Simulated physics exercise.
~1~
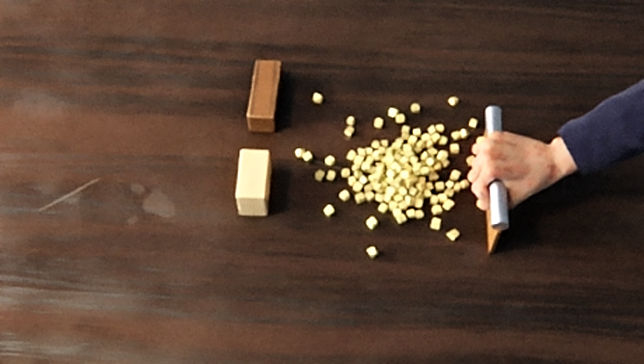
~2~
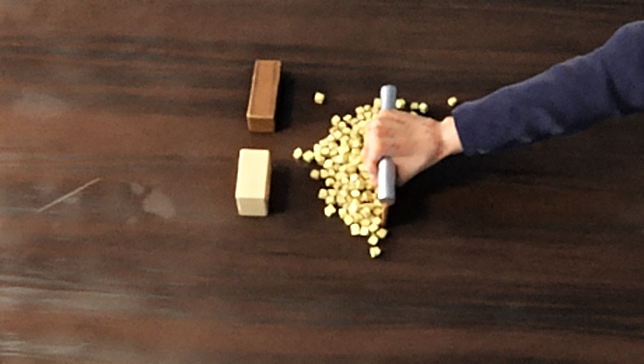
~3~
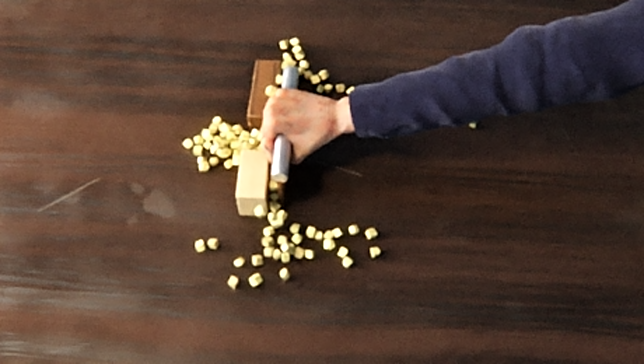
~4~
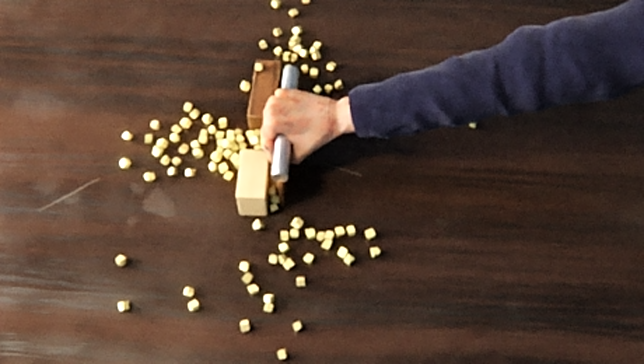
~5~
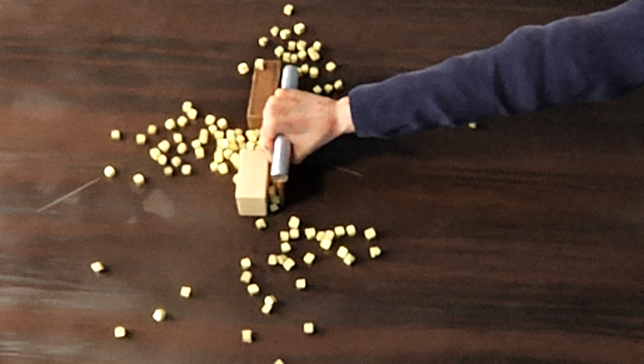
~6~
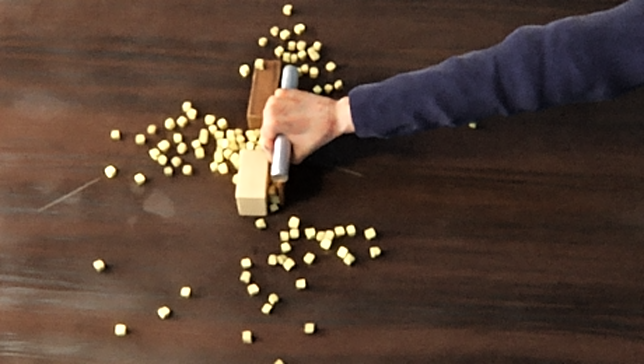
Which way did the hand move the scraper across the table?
The hand moved the scraper to the left, toward the two blocks.
